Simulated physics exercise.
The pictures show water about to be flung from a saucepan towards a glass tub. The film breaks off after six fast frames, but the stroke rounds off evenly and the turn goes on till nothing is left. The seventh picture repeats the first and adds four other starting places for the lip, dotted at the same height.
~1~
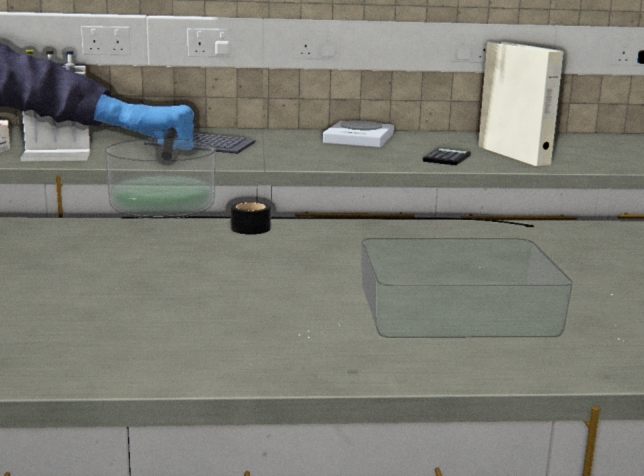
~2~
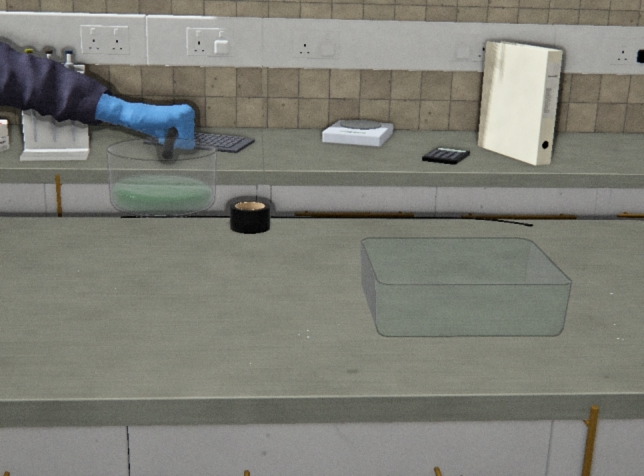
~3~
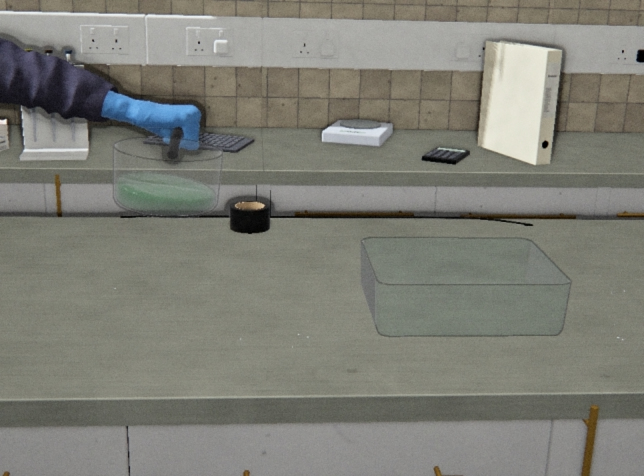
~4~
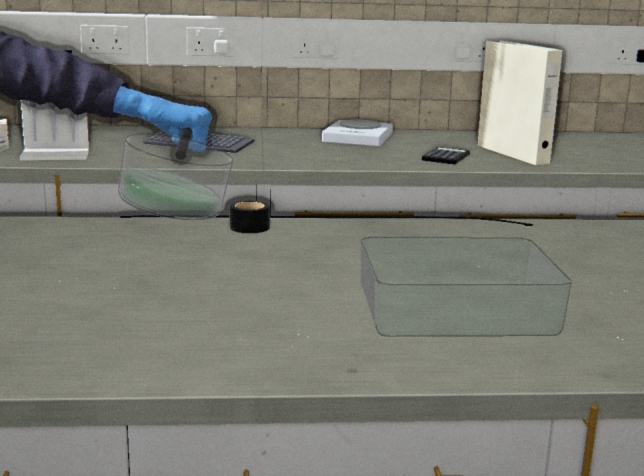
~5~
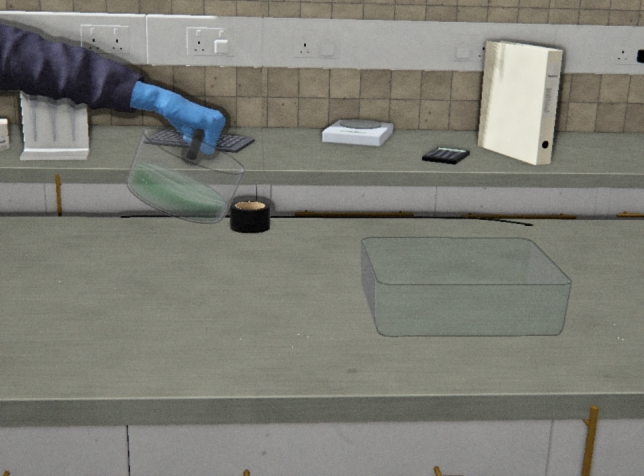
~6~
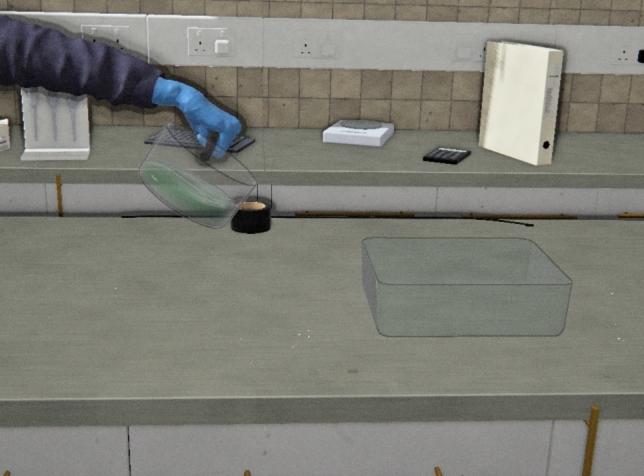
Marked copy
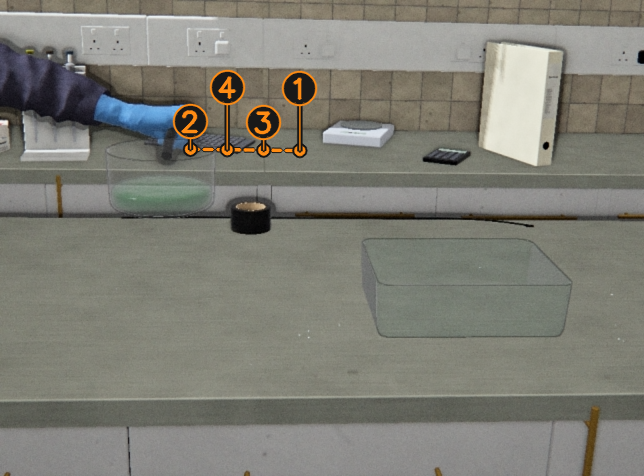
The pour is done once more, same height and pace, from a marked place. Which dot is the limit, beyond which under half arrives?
Place 3.
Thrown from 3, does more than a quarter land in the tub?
Yes, clearly.
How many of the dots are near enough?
Two.
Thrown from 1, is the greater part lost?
No.
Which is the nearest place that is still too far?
Place 4.
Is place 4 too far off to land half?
Yes, that goes wrong.
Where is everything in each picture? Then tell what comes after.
Upright, lip at (214, 149); tub from (376, 335) to (563, 334); nothing has left yet, in the first picture.
Upright, lip at (215, 149); nothing has left yet, in the second picture.
Tipped about 4°, lip at (221, 152); nothing has left yet, in the third picture.
Tipped about 12°, lip at (231, 159); nothing has left yet, in the fourth picture.
Tipped about 22°, lip at (244, 169); nothing has left yet, in the fifth picture.
Tipped about 34°, lip at (256, 181); nothing has left yet, in the sixth picture.
In orange, 1 at (299, 150); 2 at (190, 149); 3 at (263, 150); 4 at (227, 149).
Choosing 1, about 77 % lands in the tub, 4 % falls short and 19 % goes beside or beyond.
Choosing 2, about 0 % lands in the tub, 99 % falls short.
Choosing 3, about 73 % lands in the tub, 15 % falls short and 12 % goes beside or beyond.
Choosing 4, about 10 % lands in the tub, 88 % falls short.
